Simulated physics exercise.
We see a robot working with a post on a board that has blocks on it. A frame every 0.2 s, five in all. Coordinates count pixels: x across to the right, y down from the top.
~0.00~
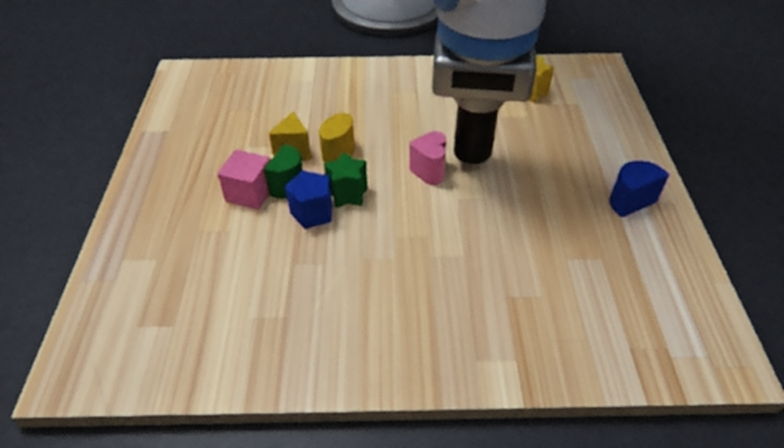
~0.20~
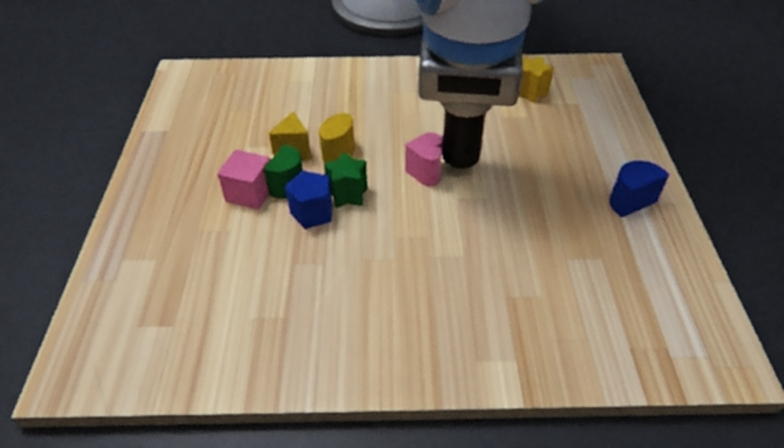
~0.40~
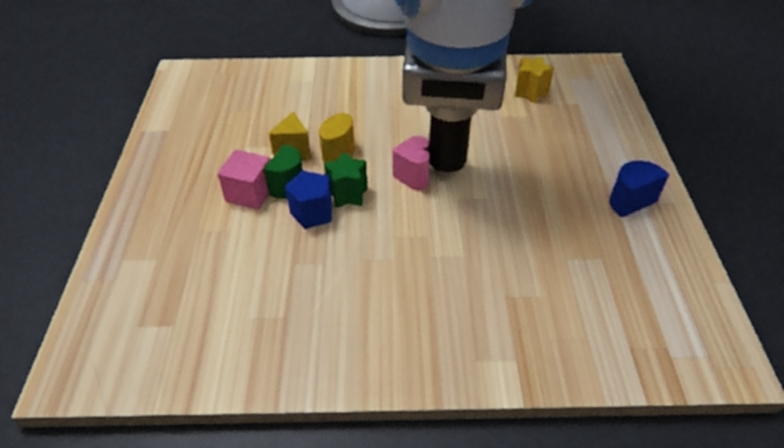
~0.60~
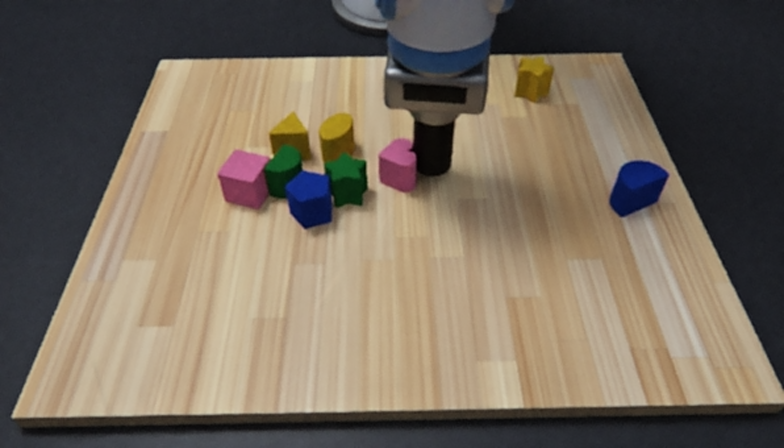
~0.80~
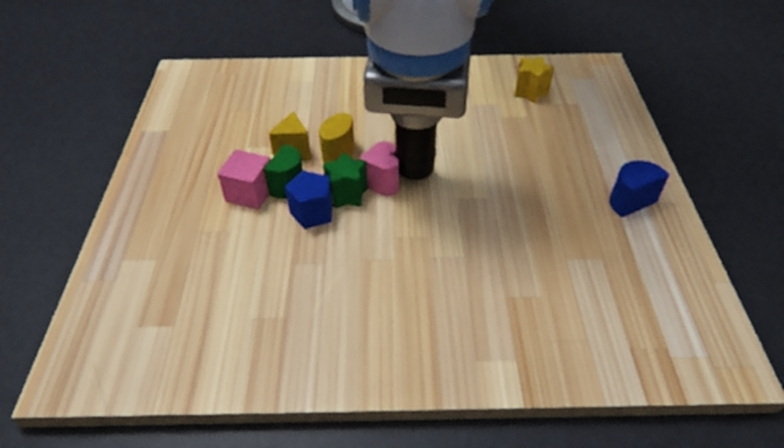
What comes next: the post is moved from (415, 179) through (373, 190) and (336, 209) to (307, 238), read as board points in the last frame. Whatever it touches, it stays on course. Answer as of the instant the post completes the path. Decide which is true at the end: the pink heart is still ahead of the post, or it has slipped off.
The block gets away.
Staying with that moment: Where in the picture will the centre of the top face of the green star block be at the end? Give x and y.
Pixel (293, 169).
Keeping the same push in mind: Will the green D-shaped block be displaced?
Going by the path, yes.
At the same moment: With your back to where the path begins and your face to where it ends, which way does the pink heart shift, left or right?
My prediction: Rightwards.
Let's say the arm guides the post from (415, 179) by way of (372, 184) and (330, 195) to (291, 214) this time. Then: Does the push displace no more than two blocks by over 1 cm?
I believe not.
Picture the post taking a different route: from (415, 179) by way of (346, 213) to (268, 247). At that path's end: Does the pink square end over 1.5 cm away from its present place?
No
The first path, step by step. One third of the way, post (372, 179); blue five-sided block (295, 193); green star block (318, 169), turned 50° anticlockwise; pink heart (343, 151), turned 40° clockwise.
Two thirds of the way, post (334, 198); green D-shaped block (267, 158), turned 15° anticlockwise; blue five-sided block (279, 200), turned 50° anticlockwise; green star block (294, 169), turned 25° anticlockwise; pink heart (333, 149), turned 65° clockwise.
At the end, post (305, 227); green D-shaped block (267, 158), turned 15° anticlockwise; blue five-sided block (259, 208); green star block (293, 169), turned 20° anticlockwise; pink heart (333, 149), turned 65° clockwise.
